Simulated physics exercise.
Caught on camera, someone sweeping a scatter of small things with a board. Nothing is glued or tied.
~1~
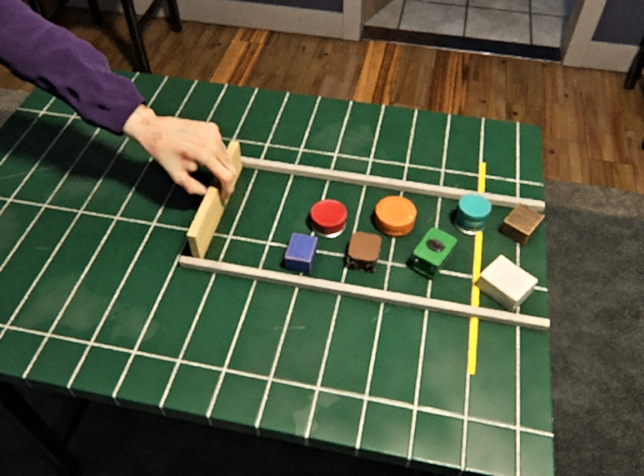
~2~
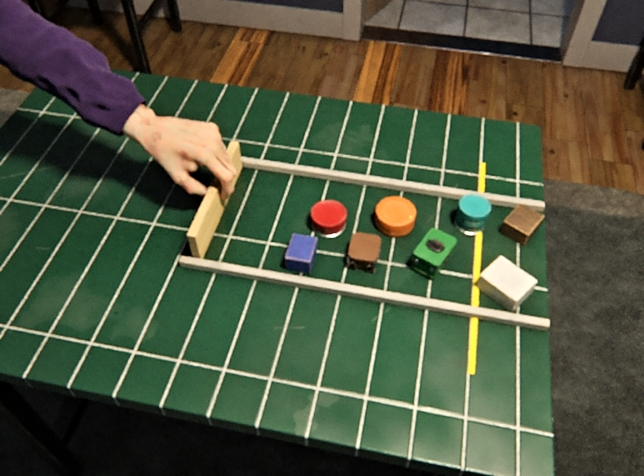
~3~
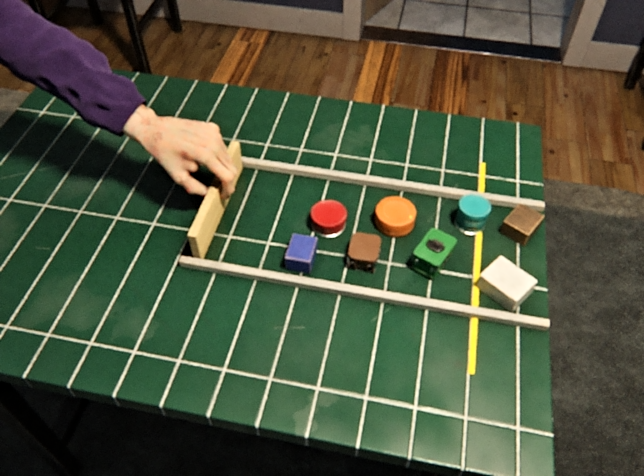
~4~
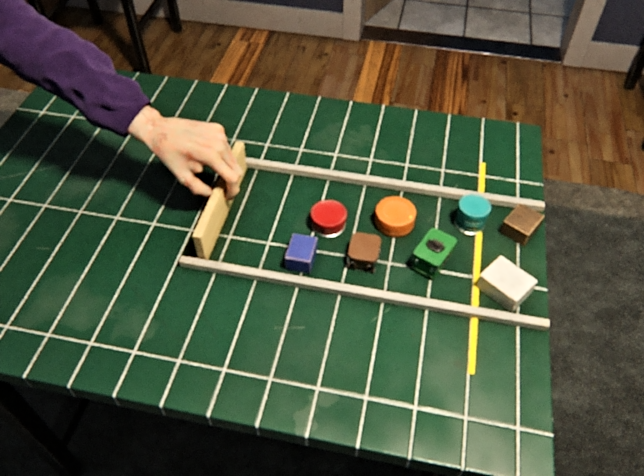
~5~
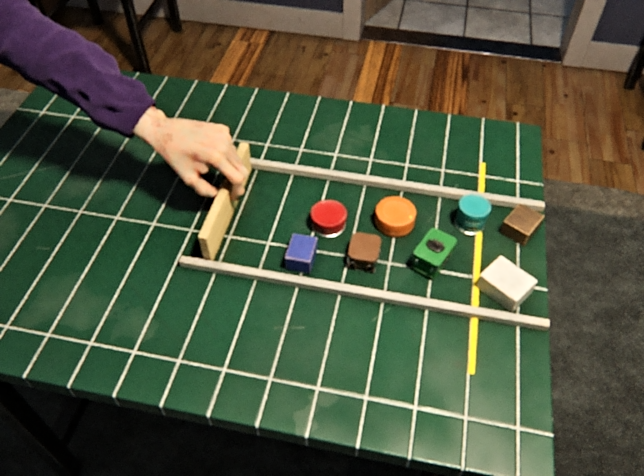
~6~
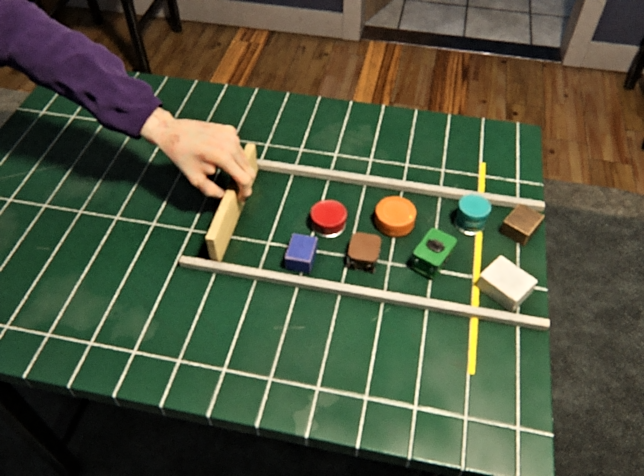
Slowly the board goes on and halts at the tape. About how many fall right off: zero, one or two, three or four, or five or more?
In the end the number that fall off is one or two.
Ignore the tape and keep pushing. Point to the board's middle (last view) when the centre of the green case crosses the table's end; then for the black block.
Its middle is around (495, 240) and around (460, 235).
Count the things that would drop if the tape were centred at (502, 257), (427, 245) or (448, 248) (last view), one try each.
It would be 4, 0 and 0.
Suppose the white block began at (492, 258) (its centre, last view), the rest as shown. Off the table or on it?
The white block goes over.
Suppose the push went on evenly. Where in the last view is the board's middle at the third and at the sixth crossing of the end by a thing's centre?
Its middle is around (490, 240) and later (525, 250).
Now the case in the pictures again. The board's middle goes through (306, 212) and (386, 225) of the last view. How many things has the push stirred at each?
1 and 5.
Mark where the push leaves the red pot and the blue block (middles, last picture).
About (498, 243), and the other about (491, 286).
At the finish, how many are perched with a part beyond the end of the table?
3 of them.
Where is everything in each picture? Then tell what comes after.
The first frame shows black block (522, 224); white block (506, 284); turquoise pot (472, 214); board (217, 198); tape (478, 253).
The second frame shows white block (506, 284); brown case (364, 253).
The third frame shows turquoise pot (472, 215); green case (434, 254).
The fourth frame shows black block (522, 224); red pot (329, 219).
The fifth frame shows white block (506, 284); board (227, 200).
The sixth frame shows black block (522, 224); white block (506, 284); turquoise pot (472, 215); board (234, 201); tape (478, 253).
A little later, none off yet; black block at rest near (522, 224); white block at rest near (506, 284); turquoise pot at rest near (472, 215).
When it is over, the number that fall off is one or two; down, black block.
